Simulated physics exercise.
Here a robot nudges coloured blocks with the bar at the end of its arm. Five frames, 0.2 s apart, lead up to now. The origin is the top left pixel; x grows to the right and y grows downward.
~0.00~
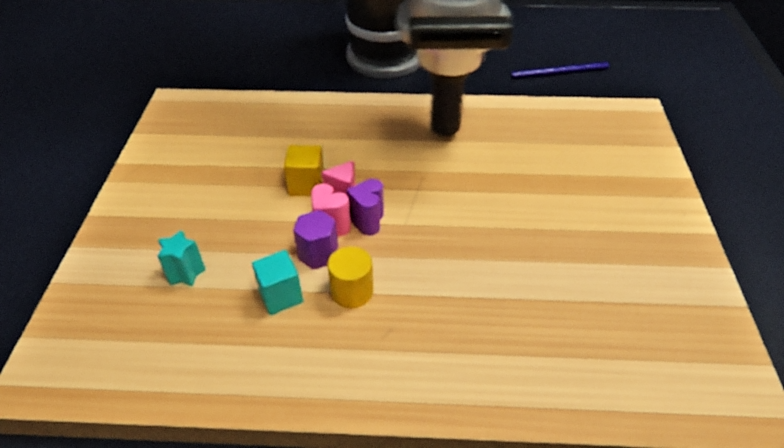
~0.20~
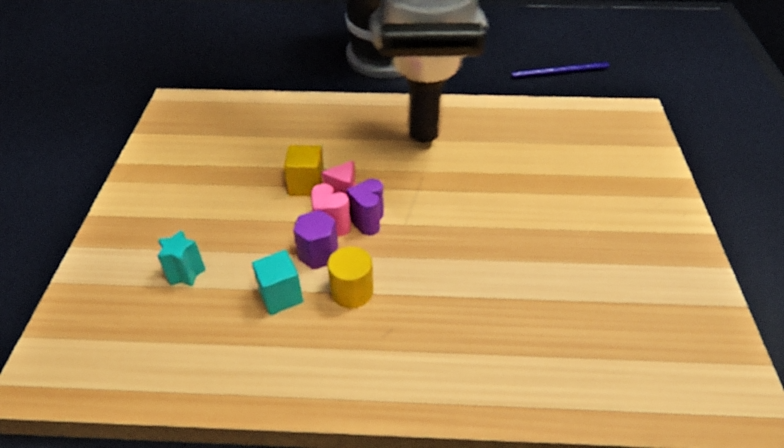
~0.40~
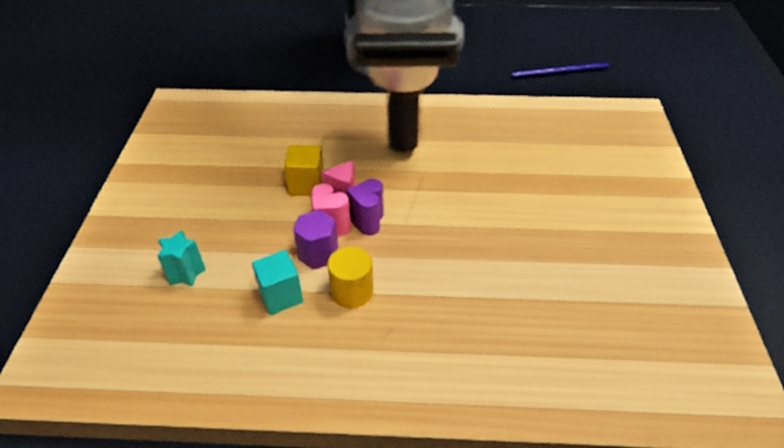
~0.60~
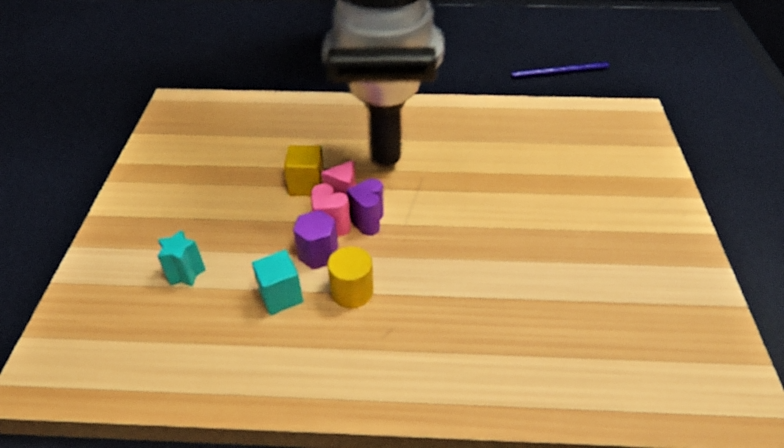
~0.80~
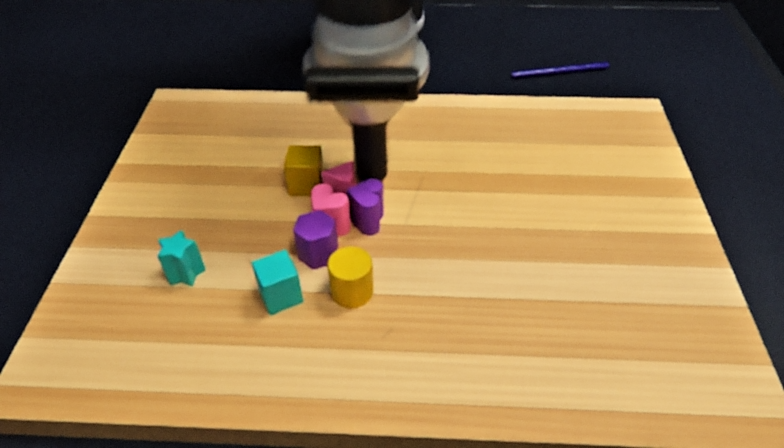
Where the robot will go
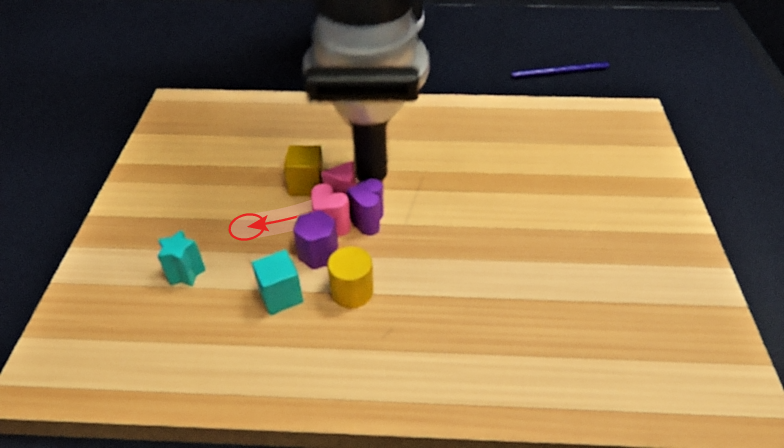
On a wooden board, a robot's dark bar moves down and left toward still coloured blocks.
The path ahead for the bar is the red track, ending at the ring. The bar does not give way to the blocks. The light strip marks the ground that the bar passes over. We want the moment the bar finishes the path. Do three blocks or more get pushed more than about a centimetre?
Yes
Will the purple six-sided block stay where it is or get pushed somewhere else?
The block you're asking about gets moved.
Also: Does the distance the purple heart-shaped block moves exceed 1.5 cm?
No, that is not how it ends up.
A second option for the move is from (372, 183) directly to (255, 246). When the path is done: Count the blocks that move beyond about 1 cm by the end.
There will be three or more blocks displaced.
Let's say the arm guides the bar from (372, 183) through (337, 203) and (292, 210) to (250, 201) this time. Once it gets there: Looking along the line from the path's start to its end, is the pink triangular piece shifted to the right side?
Answer: No.
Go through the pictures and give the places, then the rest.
The first frame shows tip of the bar (445, 128), middles of tops, yellow square piece (303, 155), purple six-sided block (314, 224), pink heart-shaped block (327, 196), pink triangular piece (341, 171), purple heart-shaped block (367, 191).
The second frame shows bar (424, 134), nothing pushed.
The third frame shows bar (403, 143), nothing pushed.
The fourth frame shows bar (386, 157), nothing pushed.
The fifth frame shows bar (371, 174), yellow square piece (303, 155), purple six-sided block (314, 224), pink heart-shaped block (327, 196), pink triangular piece (341, 171), purple heart-shaped block (367, 191).
The line goes from (372, 183) via (336, 202) and (294, 218), ending at (247, 227).
On the path given first. One third of the way, bar (334, 195); purple six-sided block (316, 228); pink heart-shaped block (316, 199), turned 50° anticlockwise; pink triangular piece (304, 181), turned 15° anticlockwise.
Two thirds of the way, bar (292, 209); purple six-sided block (315, 237); pink heart-shaped block (296, 215), turned 110° anticlockwise; pink triangular piece (259, 196), turned 25° anticlockwise.
At the end, bar (245, 218); yellow square piece unmoved; purple six-sided block (315, 237); pink heart-shaped block (296, 215), turned 110° anticlockwise; pink triangular piece (210, 207), turned 35° anticlockwise; purple heart-shaped block unmoved.
